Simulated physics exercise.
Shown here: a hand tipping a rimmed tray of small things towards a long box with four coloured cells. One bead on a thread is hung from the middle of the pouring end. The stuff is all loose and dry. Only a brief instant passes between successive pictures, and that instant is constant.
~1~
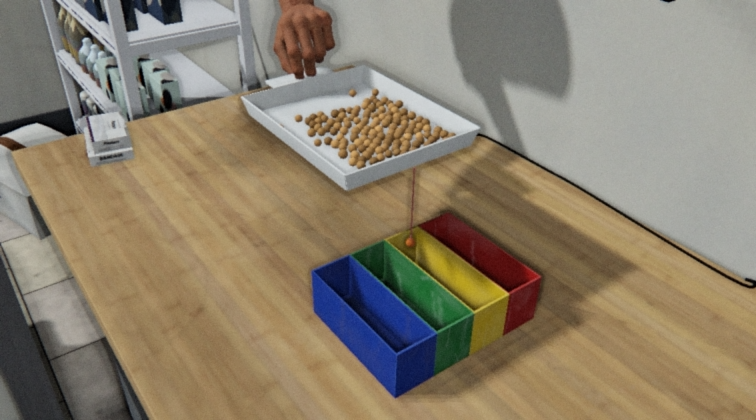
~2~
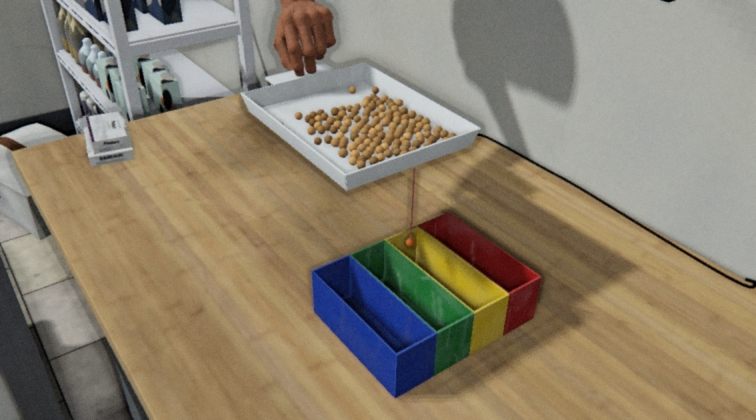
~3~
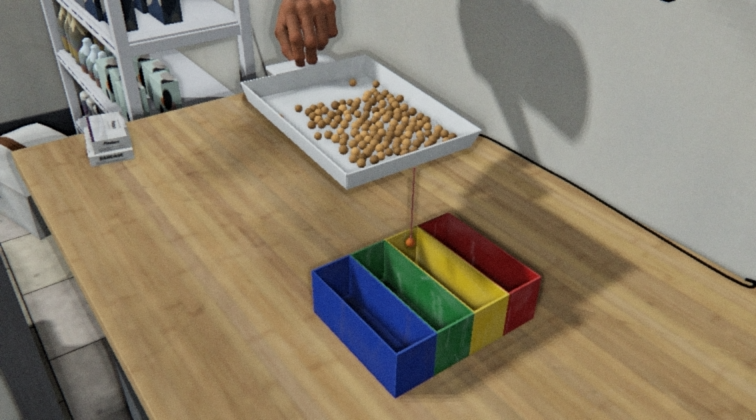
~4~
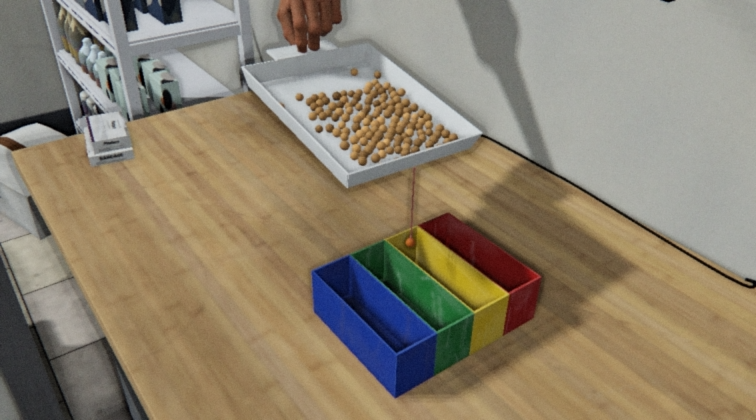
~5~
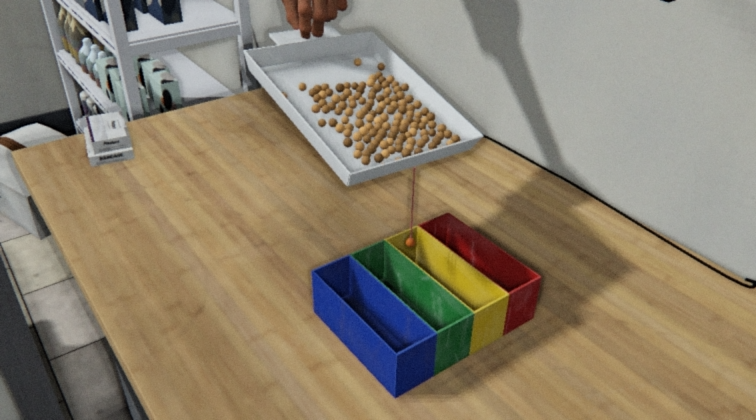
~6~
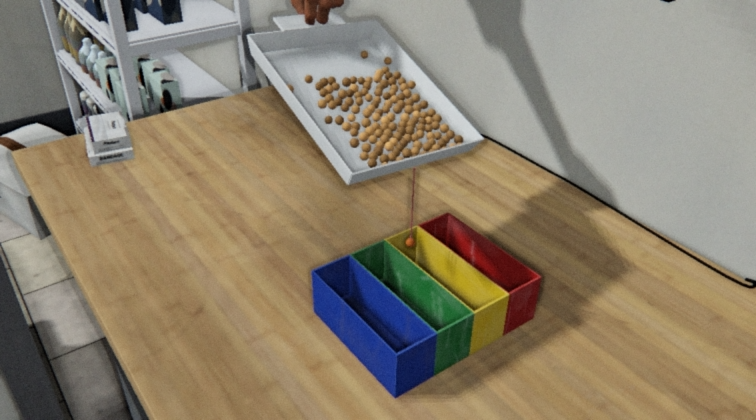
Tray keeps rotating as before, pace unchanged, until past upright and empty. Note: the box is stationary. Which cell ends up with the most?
The red cell.
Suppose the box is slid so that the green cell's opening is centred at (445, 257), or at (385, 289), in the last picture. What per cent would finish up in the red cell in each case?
0 per cent the first time, 40 per cent the second time.
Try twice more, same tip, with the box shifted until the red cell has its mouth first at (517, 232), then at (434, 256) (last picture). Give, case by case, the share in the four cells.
In order: 100 per cent and 30 per cent.
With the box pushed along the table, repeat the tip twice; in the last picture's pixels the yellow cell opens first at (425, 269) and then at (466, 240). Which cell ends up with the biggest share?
Red, then that yellow cell.
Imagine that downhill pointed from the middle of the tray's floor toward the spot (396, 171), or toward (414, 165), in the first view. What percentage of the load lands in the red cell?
In turn some 0 and 30 per cent.
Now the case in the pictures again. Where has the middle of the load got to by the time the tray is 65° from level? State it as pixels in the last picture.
In the last view, the load is centred near (438, 141).
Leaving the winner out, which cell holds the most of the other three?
Second place goes to that yellow cell.
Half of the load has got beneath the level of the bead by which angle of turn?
Around 100 degrees of turn.
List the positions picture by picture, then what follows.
Corners of the pouring end near (347, 171) and (472, 127), level; middle of the load near (379, 130), round wooden beads; bead on its thread near (411, 243); blue cell near (415, 361); green cell near (454, 340); yellow cell near (489, 320); red cell near (522, 302), in the first frame.
Corners of the pouring end near (347, 170) and (472, 127), level; middle of the load near (379, 129), in the second frame.
Corners of the pouring end near (348, 170) and (473, 129), tipped barely, lowest at the right corner; middle of the load near (380, 126), in the third frame.
Corners of the pouring end near (350, 169) and (475, 131), tipped a little, lowest at the right corner; middle of the load near (381, 121), in the fourth frame.
Corners of the pouring end near (352, 169) and (476, 134), tipped clearly, lowest at the right corner; middle of the load near (384, 118), in the fifth frame.
Corners of the pouring end near (354, 168) and (476, 136), tipped clearly, lowest at the right corner; middle of the load near (391, 117), all but a few on the move; blue cell near (415, 361); green cell near (454, 340); yellow cell near (489, 320); red cell near (522, 302), in the sixth frame.
Shortly afterwards, tray tipped steeply; all but a few on the tray; only a few in the red cell; only a few falling or outside the box.
Next, tray tipped past a quarter turn; a little on the tray; near a third in the red cell; near a quarter in the yellow cell; only a few in the green cell; near a third falling or outside the box.
Some moments later, tray tipped past a quarter turn; near half in the red cell; near a quarter in the yellow cell; a little in the green cell; near a quarter falling or outside the box.
In the end, tray tipped past a quarter turn; near half in the red cell; near a quarter in the yellow cell; a little in the green cell; none at all in the blue cell; near a quarter outside the box.
